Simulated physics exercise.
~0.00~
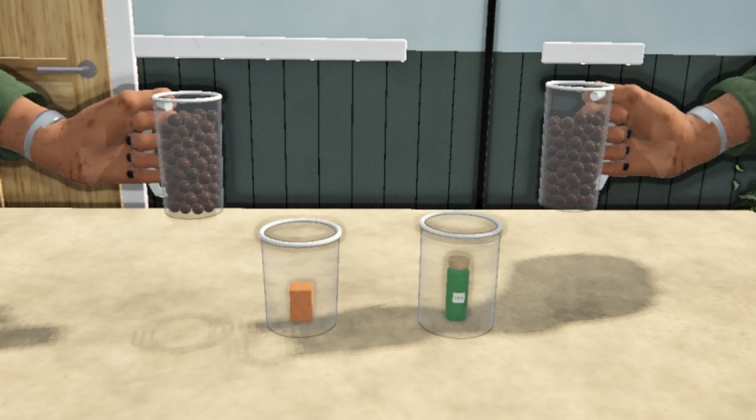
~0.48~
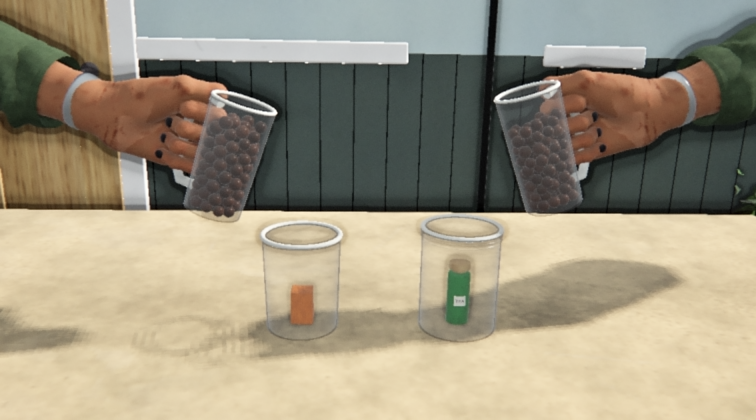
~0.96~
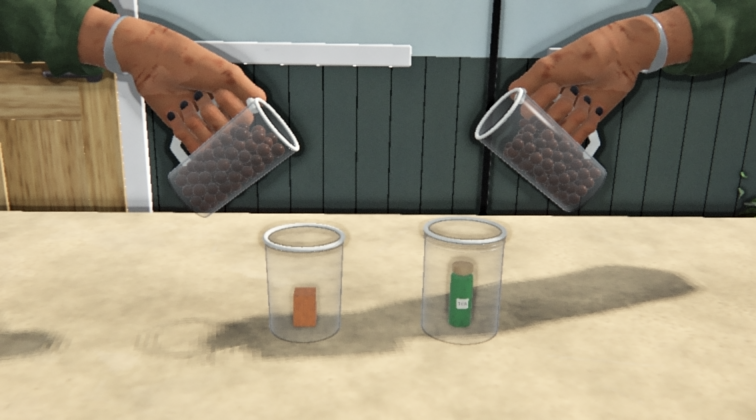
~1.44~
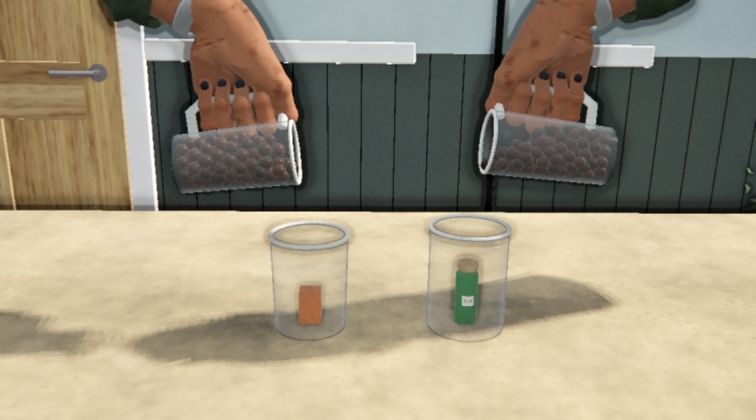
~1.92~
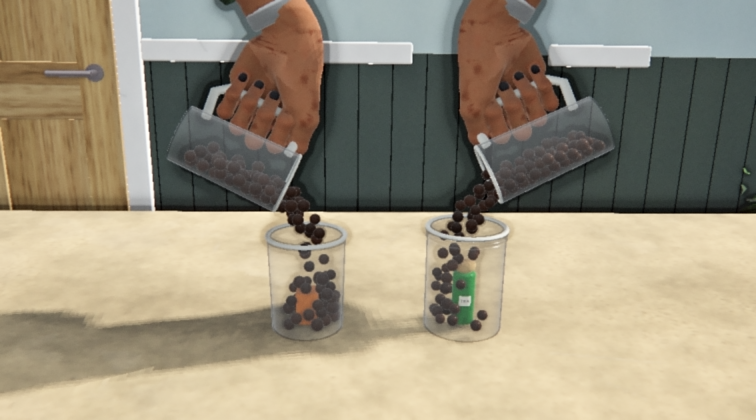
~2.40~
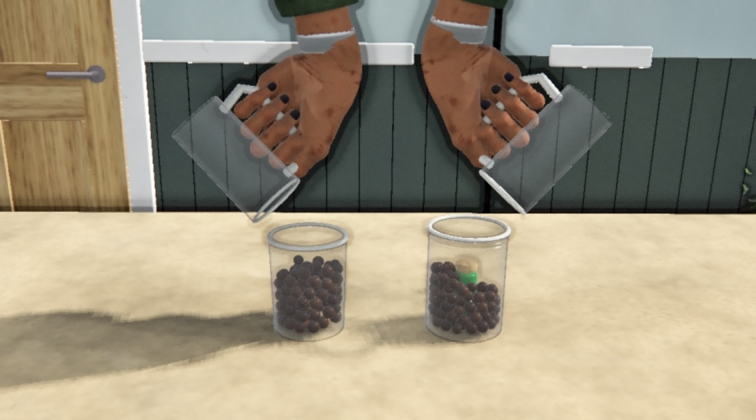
Two hands tipped cups of small dark balls into two clear containers until both cups were empty, burying the orange block in the left one, while the top of the green bottle on the right still showed above the balls.
